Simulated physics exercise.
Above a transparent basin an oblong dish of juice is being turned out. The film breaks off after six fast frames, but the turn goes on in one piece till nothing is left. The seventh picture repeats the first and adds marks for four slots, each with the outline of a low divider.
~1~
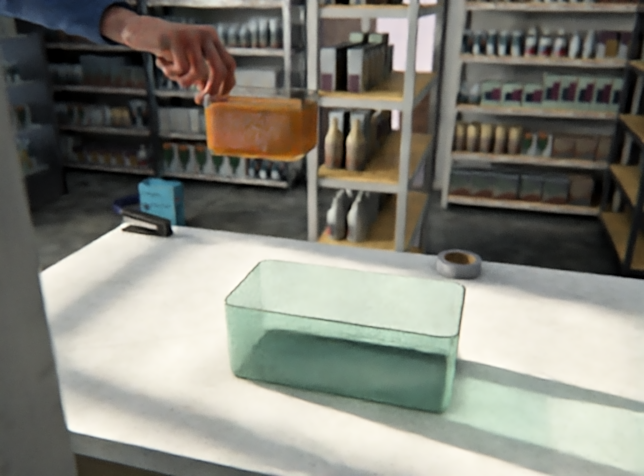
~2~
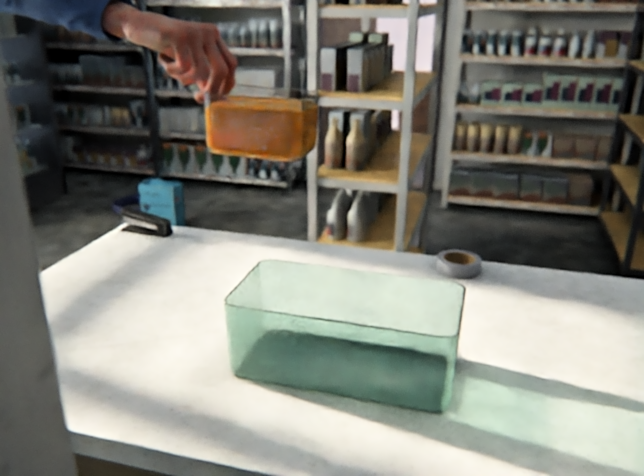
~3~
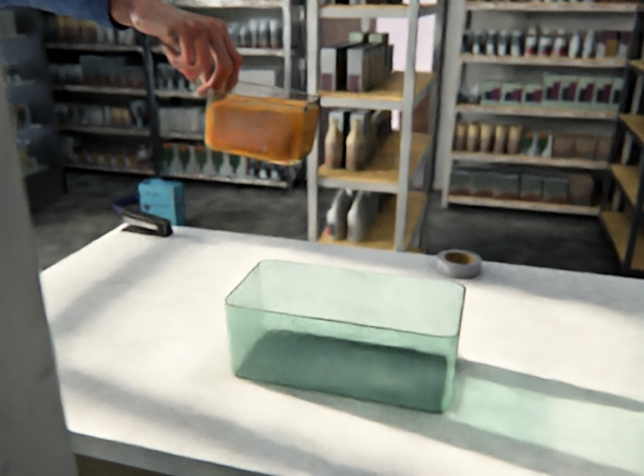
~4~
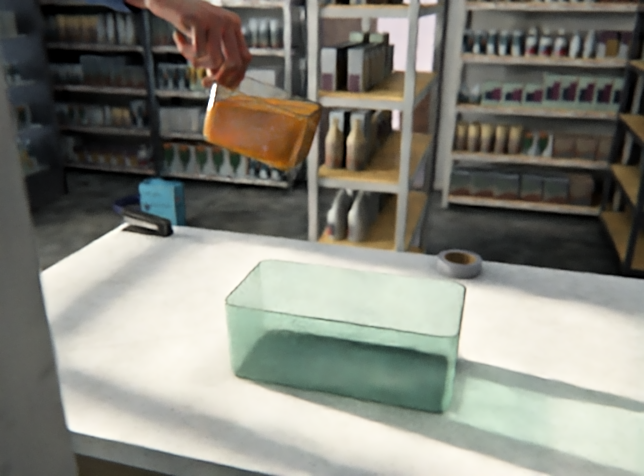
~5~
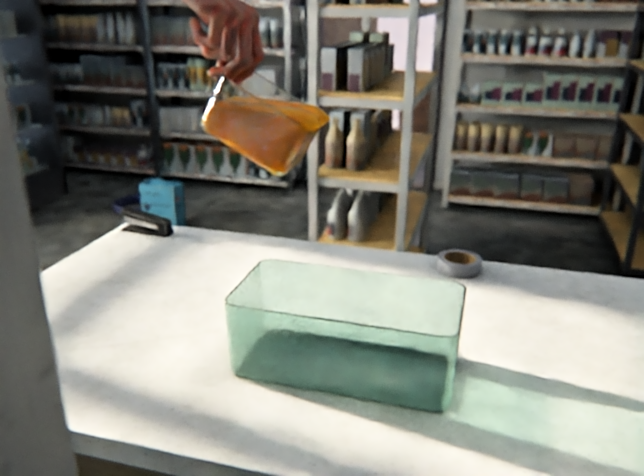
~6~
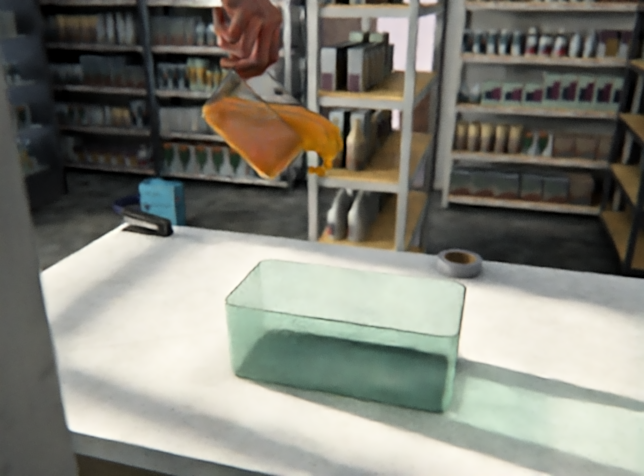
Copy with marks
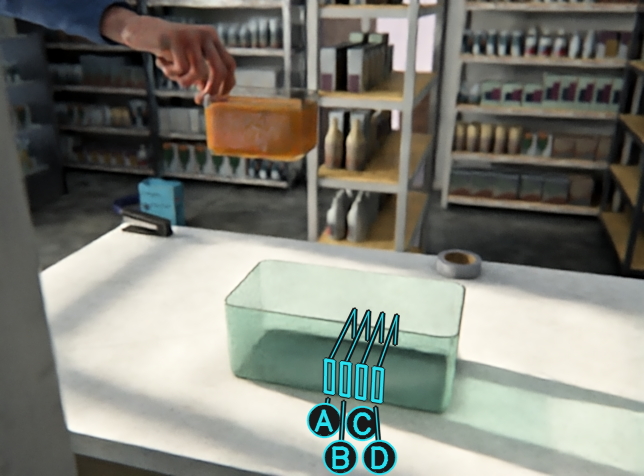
In a shelf-lined storeroom, a hand tilts an oblong dish of orange juice rightward above a clear greenish basin, juice crossing its lip.
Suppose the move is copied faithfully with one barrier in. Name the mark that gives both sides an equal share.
I would pick place C.
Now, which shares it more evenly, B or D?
Here it is place B.
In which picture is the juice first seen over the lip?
Picture 5.
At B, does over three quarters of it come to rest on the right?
No, it does not.
On the marked copy, A at (328, 398); B at (343, 401); C at (359, 404); D at (375, 407).
For place A, about 22 % ends left of the wall and 76 % right of it.
For place B, about 30 % ends left of the wall and 68 % right of it.
For place C, about 48 % ends left of the wall and 49 % right of it; 3 % is lost outside.
For place D, about 78 % ends left of the wall and 20 % right of it; 3 % is lost outside.
